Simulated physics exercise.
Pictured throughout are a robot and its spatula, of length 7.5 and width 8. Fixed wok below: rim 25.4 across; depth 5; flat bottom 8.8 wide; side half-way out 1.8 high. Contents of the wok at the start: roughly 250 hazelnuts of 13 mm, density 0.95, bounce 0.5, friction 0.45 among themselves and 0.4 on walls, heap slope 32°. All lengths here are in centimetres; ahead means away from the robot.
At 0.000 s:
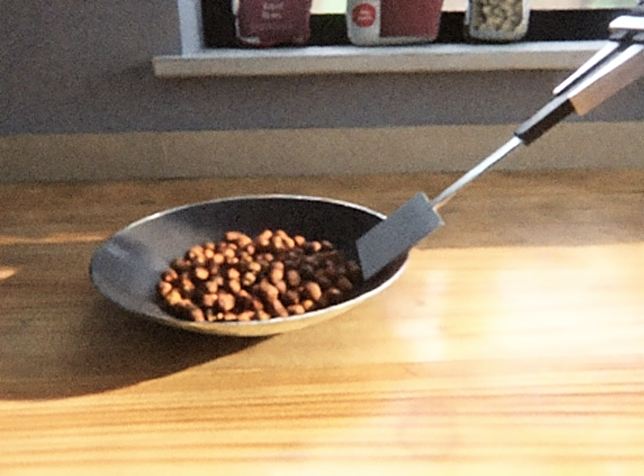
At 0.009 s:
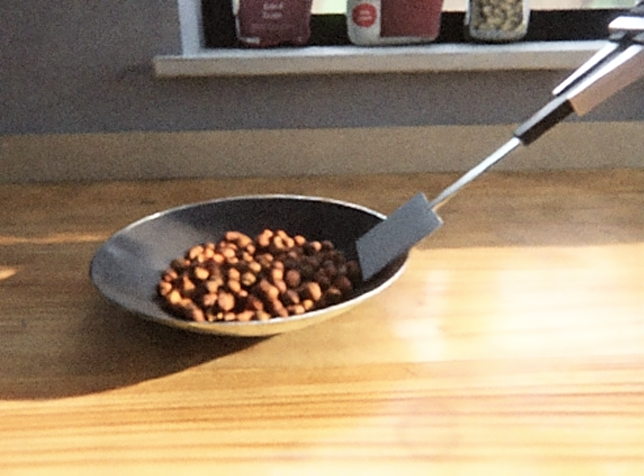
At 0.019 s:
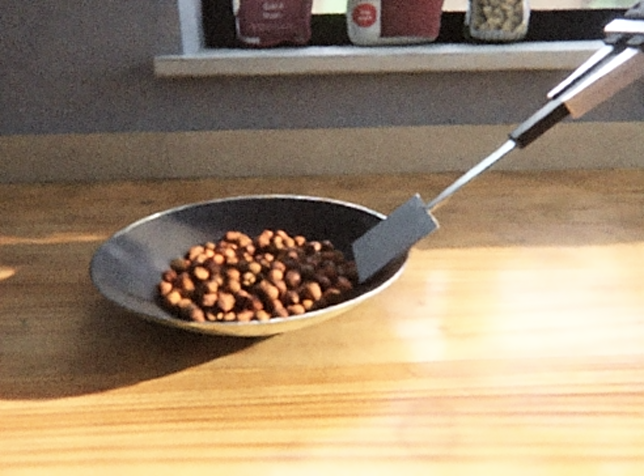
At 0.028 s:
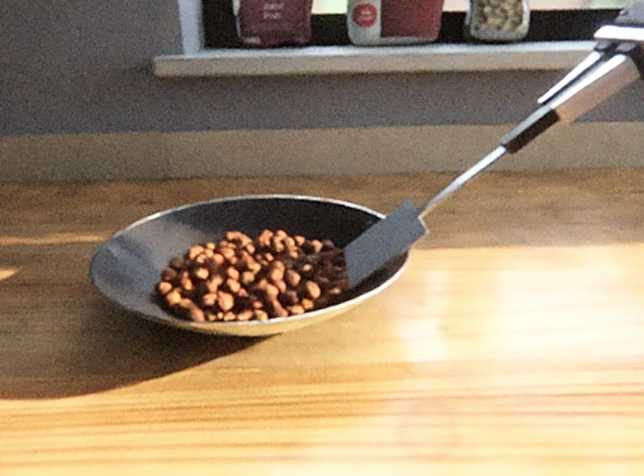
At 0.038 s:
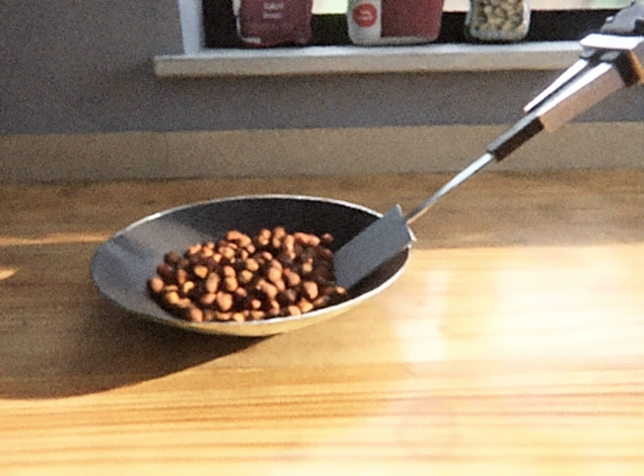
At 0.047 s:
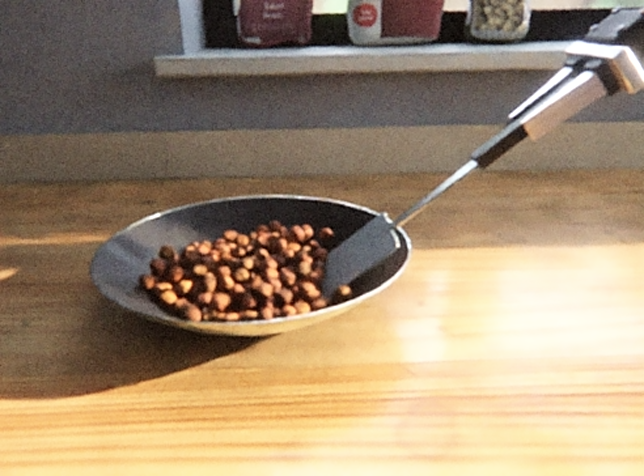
The footage shows a wok of hazelnuts on a sunlit wooden counter as a robot holds a grey spatula at its right side, then slides the blade down and left into the heap, shifting the nuts slightly leftward.
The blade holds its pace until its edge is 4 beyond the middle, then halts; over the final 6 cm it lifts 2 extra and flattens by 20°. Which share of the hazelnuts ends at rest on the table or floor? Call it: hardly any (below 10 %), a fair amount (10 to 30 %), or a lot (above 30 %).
A fair amount.
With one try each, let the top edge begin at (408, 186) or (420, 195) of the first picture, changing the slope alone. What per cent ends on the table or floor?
Close to 25 and 25 percent respectively.
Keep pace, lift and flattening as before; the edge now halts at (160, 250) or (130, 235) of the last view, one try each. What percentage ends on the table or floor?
60 % and 65 %.
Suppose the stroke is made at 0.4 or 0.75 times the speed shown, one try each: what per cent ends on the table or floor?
Estimates in order: 0 per cent, 10 per cent.
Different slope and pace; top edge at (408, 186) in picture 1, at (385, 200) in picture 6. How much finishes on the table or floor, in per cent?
Off the vessel, on the table or floor: Some 5 percent.
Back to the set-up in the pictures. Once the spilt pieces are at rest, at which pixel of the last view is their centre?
Near (57, 289) in the last picture.
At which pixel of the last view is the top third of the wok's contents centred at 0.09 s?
It is centred at about (193, 261).
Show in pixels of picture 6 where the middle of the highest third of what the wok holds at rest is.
(165, 264).
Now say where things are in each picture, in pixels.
The first picture shows the spatula top edge at (432, 206), sloping 39°; upper third of the load around (262, 268), from x 165 to 355, top at y 235; 254 in the wok.
The second picture shows the spatula top edge at (431, 207), sloping 39°; upper third of the load around (263, 268), from x 165 to 355, top at y 235.
The third picture shows the spatula top edge at (427, 209), sloping 39°; upper third of the load around (263, 268), from x 165 to 355, top at y 235.
The fourth picture shows the spatula top edge at (418, 214), sloping 39°; upper third of the load around (262, 267), from x 160 to 345, top at y 235.
The fifth picture shows the spatula top edge at (405, 221), sloping 39°; upper third of the load around (261, 266), from x 155 to 340, top at y 235.
The sixth picture shows the spatula top edge at (391, 228), sloping 39°; upper third of the load around (254, 264), from x 145 to 345, top at y 225; 254 in the wok.
After 0.07 s, sloping 38°, highest piece 5 above the table; 254 in the wok.
After 0.09 s, sloping 32°, highest piece 6 above the table; 254 in the wok.
After 0.30 s, sloping 19°, highest piece 7 above the table; 200 in the wok, 43 on the table or floor, 11 on the blade or in flight.
After 1.35 s, sloping 19°, highest piece 5 above the table; 197 in the wok, 57 on the table or floor.
In the end, 197 in the wok, 57 on the table or floor. That is 22 % on the table or floor.
